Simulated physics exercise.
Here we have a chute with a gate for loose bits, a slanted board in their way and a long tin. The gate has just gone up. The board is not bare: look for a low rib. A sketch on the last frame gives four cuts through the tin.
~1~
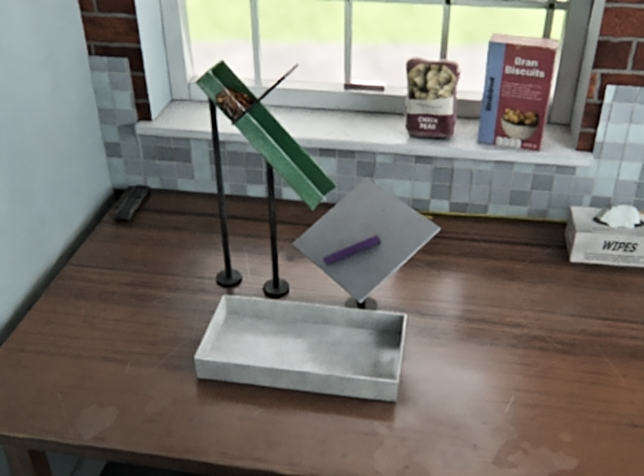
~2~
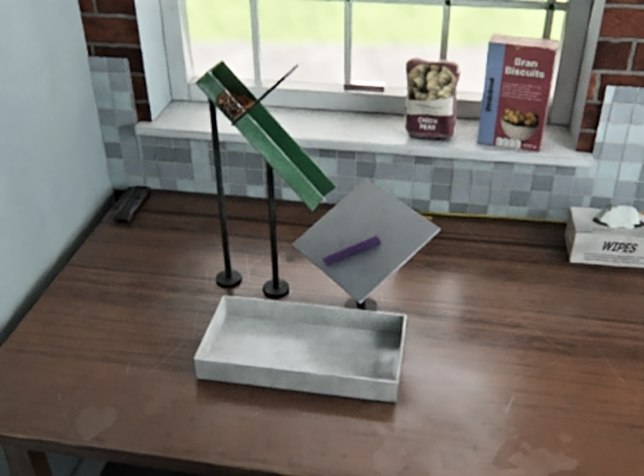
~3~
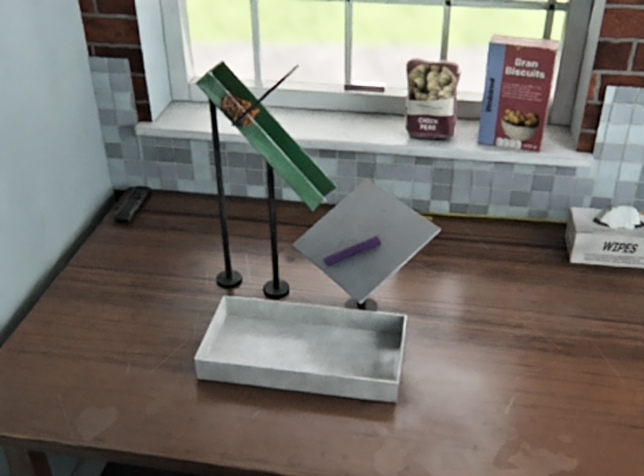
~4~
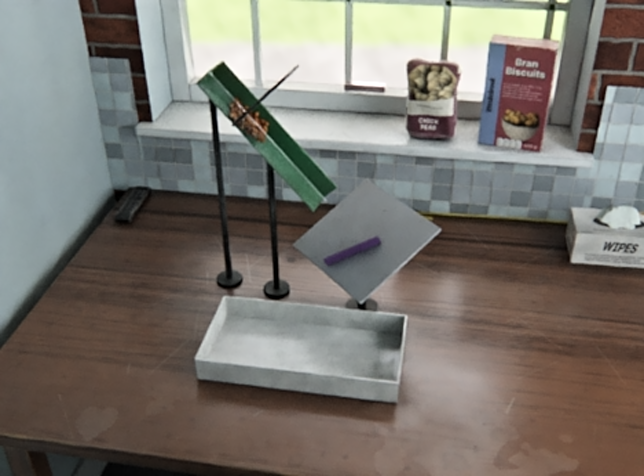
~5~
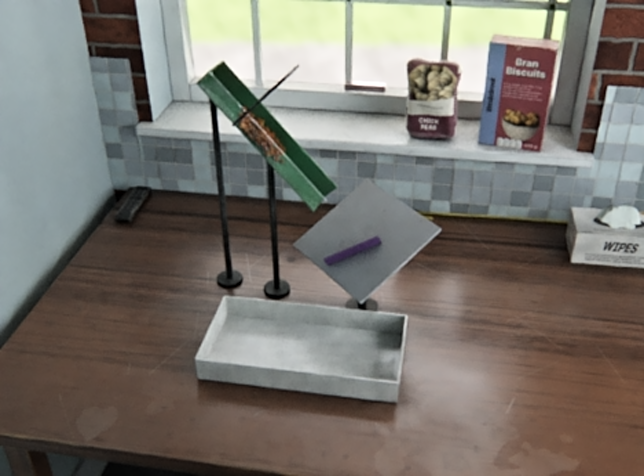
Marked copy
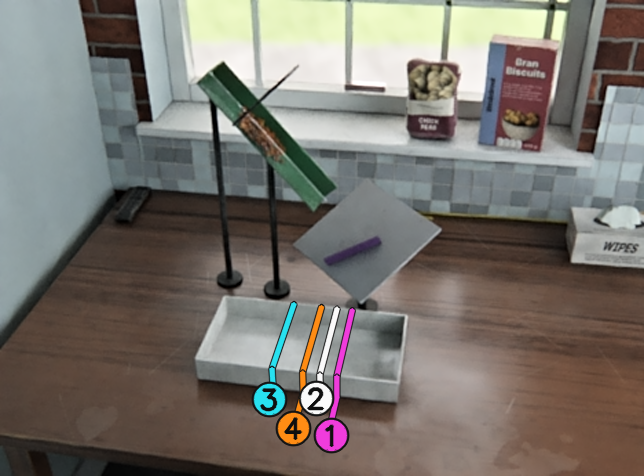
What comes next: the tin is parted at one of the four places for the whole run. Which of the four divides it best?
3.
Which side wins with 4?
The left side.
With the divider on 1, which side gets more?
More lands on the left.
On the marked copy, line 1 crosses the front rim at (336, 375); line 2 crosses the front rim at (320, 373); line 3 crosses the front rim at (272, 368); line 4 crosses the front rim at (302, 371).
For line 1, of what is caught, nearly all on the left of the divider, a stray few on the right.
For line 2, of what is caught, nearly all on the left of the divider, a small part on the right.
For line 3, of what is caught, about half on the left of the divider, about half on the right.
For line 4, of what is caught, nearly all on the left of the divider, a small part on the right.
